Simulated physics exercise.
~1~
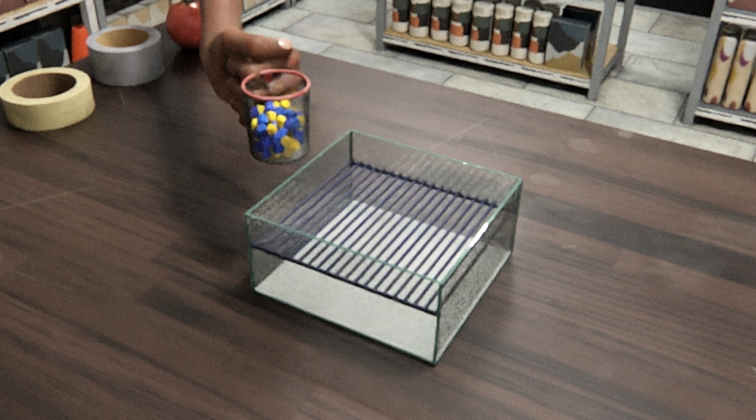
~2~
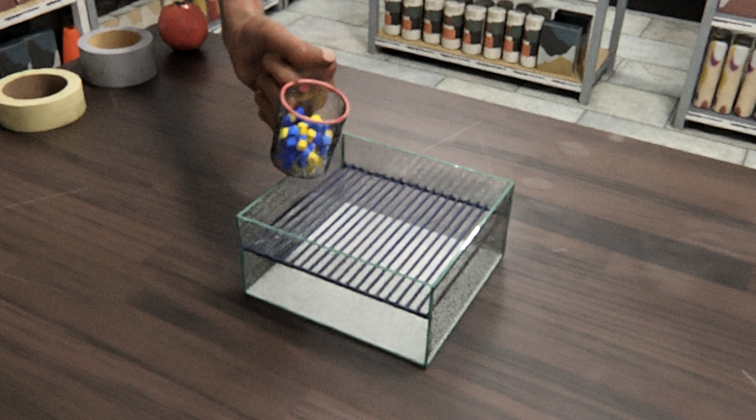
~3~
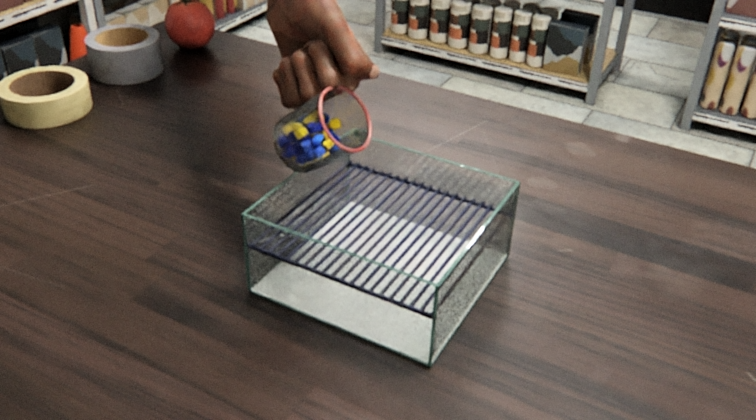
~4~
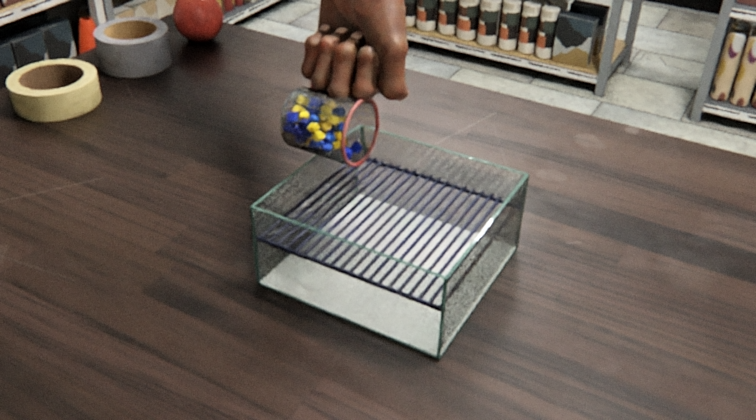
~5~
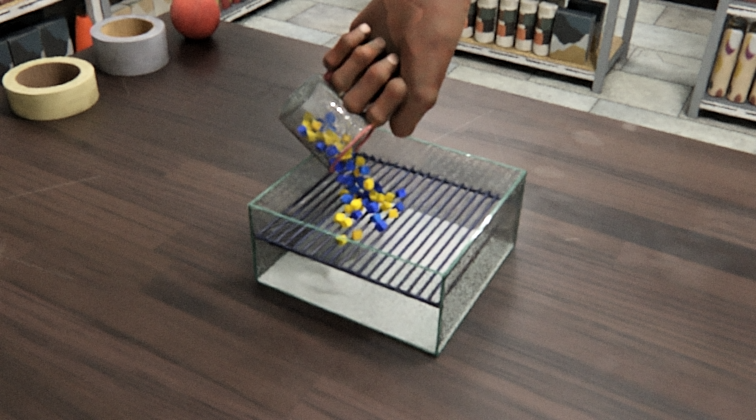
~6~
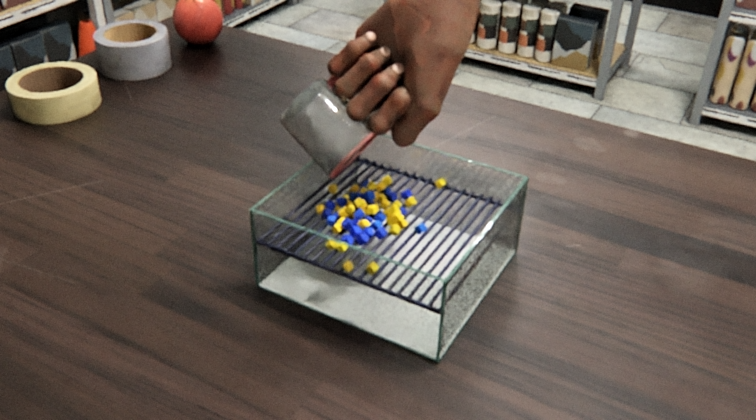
The video shows a hand tilting a clear, red-rimmed cup of small blue and yellow pieces over a glass box with a dark wire rack inside. The pieces tumble out until the cup is empty, and both colours end up lying on top of the wires.
